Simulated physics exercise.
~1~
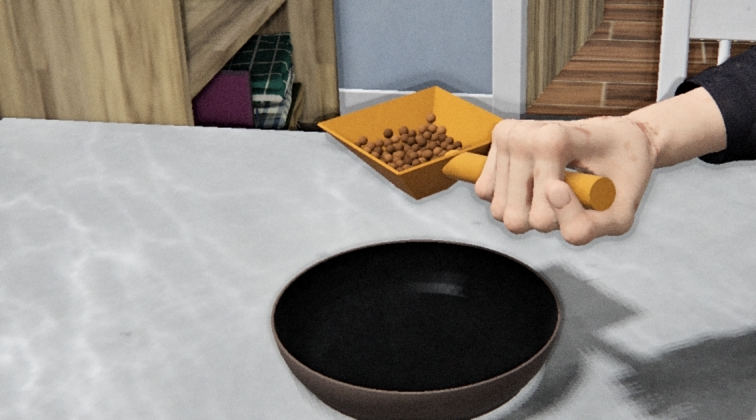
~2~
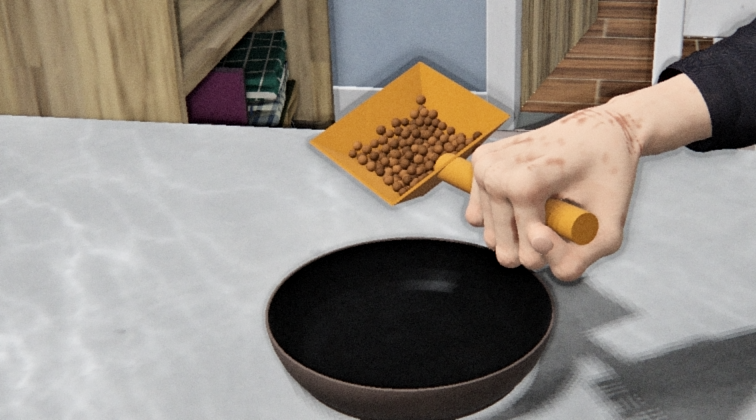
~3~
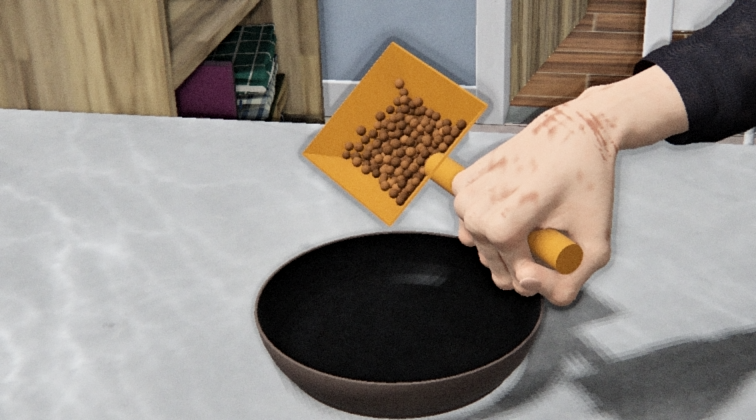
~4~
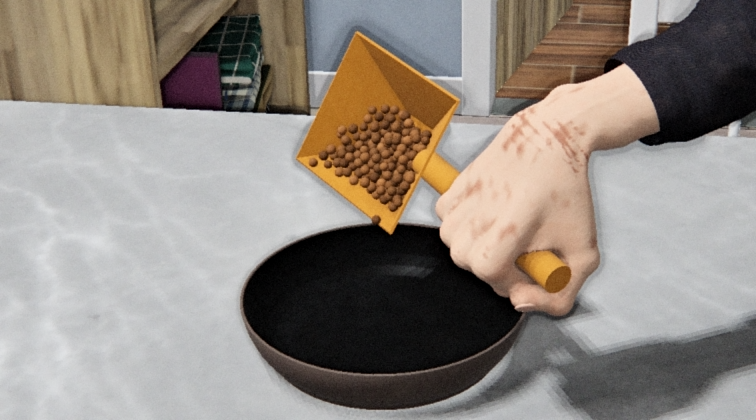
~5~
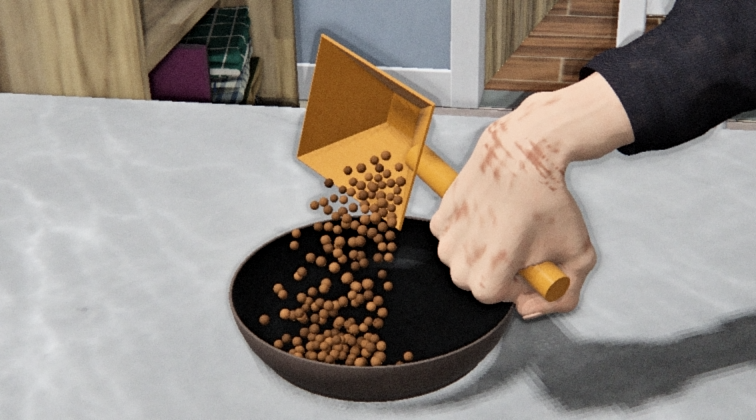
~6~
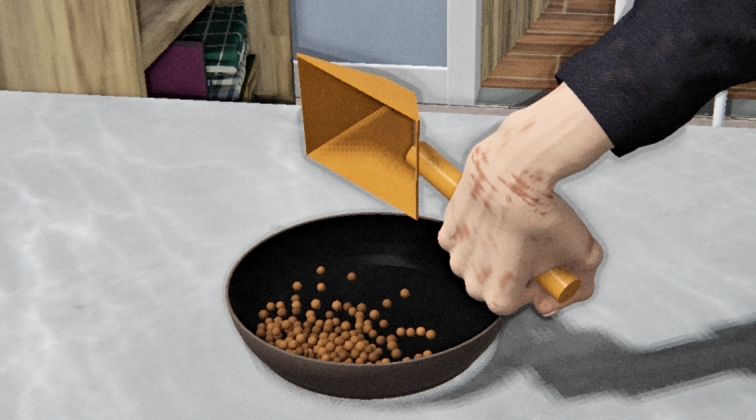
An orange scoop holding small brown balls is gripped by a hand in a dark sleeve, reaching in from the right over a pale marbled table, seen from slightly above. A round black pan with a brown outer side sits empty below, while wooden shelves with purple and green plaid items stand behind. The hand steadily tips the scoop, and the balls slide together toward its lower edge. One starts over the rim, then the rest tumble down in a loose stream. The scoop turns further until it is empty, and the balls gather in a low heap in the pan, some still bouncing.
